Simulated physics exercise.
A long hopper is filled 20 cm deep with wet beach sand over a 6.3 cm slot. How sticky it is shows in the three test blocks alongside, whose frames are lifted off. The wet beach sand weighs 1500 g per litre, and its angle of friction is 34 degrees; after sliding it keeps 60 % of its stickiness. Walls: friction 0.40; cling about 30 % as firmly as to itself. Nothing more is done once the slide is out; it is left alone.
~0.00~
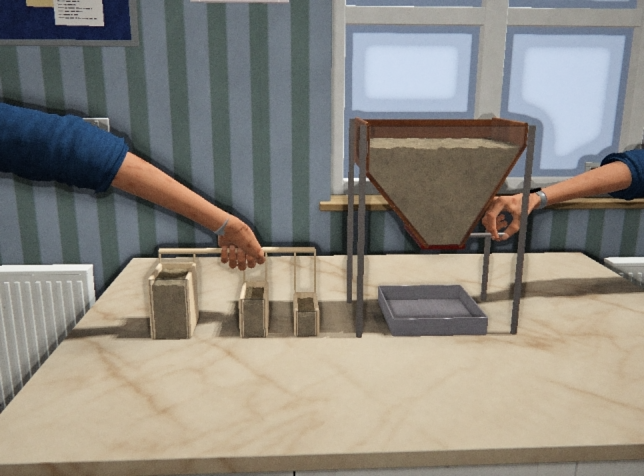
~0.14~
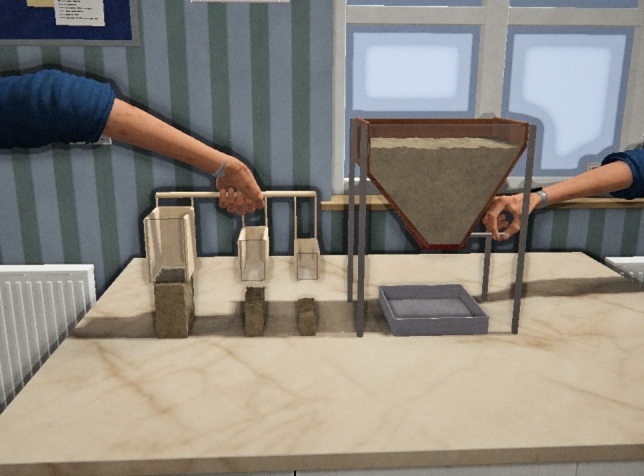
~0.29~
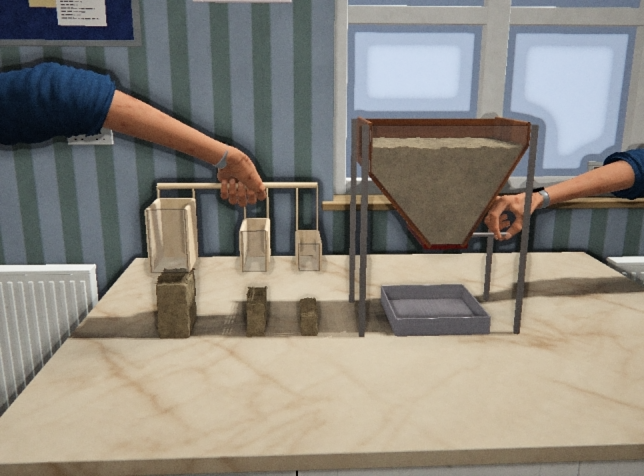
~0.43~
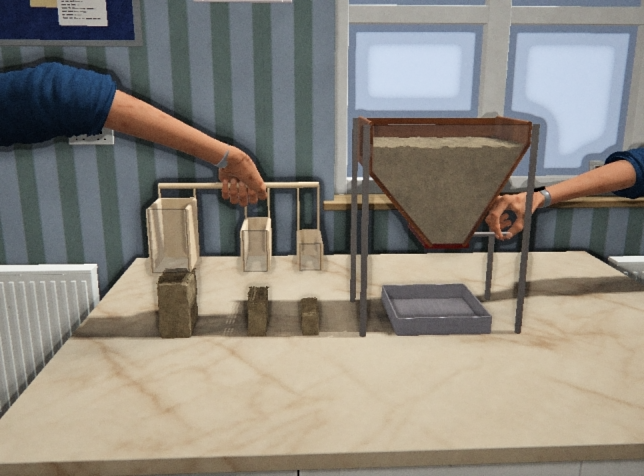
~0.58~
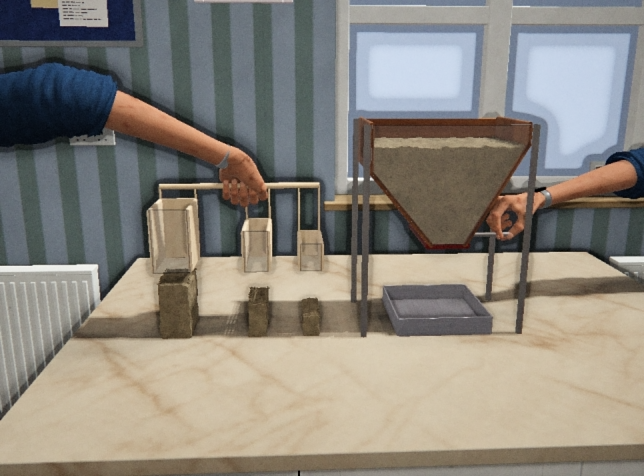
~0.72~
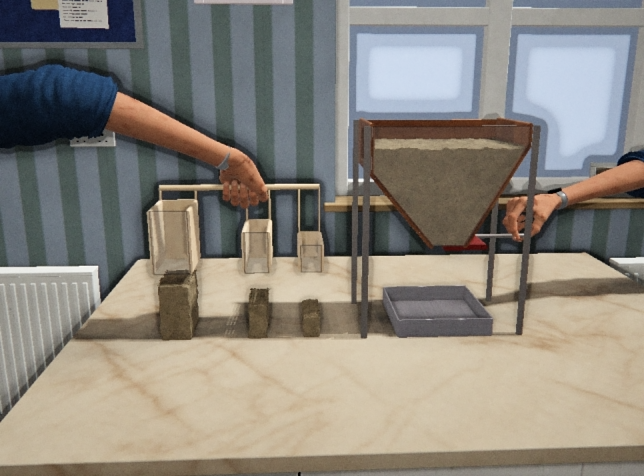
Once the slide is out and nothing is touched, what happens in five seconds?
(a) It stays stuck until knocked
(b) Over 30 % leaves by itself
(a) It stays stuck until knocked.
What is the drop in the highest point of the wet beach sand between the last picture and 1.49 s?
Roughly 0.0 centimetres, give or take.
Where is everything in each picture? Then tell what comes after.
In the first frame, end of the slide at (459, 247), not yet moved; highest point of the wet beach sand at (490, 147); test blocks 12 cm, 7.6 cm, 4.7 cm high (left to right).
In the second frame, end of the slide at (459, 247), not yet moved; highest point of the wet beach sand at (491, 147); test blocks 12 cm, 7.6 cm, 4.7 cm high (left to right).
In the third frame, end of the slide at (461, 246), not yet moved; highest point of the wet beach sand at (493, 147); test blocks 12 cm, 7.6 cm, 4.7 cm high (left to right).
In the fourth frame, end of the slide at (462, 246), not yet moved; highest point of the wet beach sand at (494, 146); test blocks 12 cm, 7.6 cm, 4.7 cm high (left to right).
In the fifth frame, end of the slide at (463, 246), not yet moved; highest point of the wet beach sand at (495, 146); test blocks 12 cm, 7.6 cm, 4.7 cm high (left to right).
In the sixth frame, end of the slide at (481, 248), moved 3.7 cm; highest point of the wet beach sand at (495, 148); test blocks 12 cm, 7.6 cm, 4.7 cm high (left to right).
By 1.07 s, 0 % has run out.
By 1.49 s, 0 % has run out.
By 1.90 s, 0 % has run out.
By 2.32 s, 0 % has run out.
By 5.62 s, at the end, 0 % has run out.
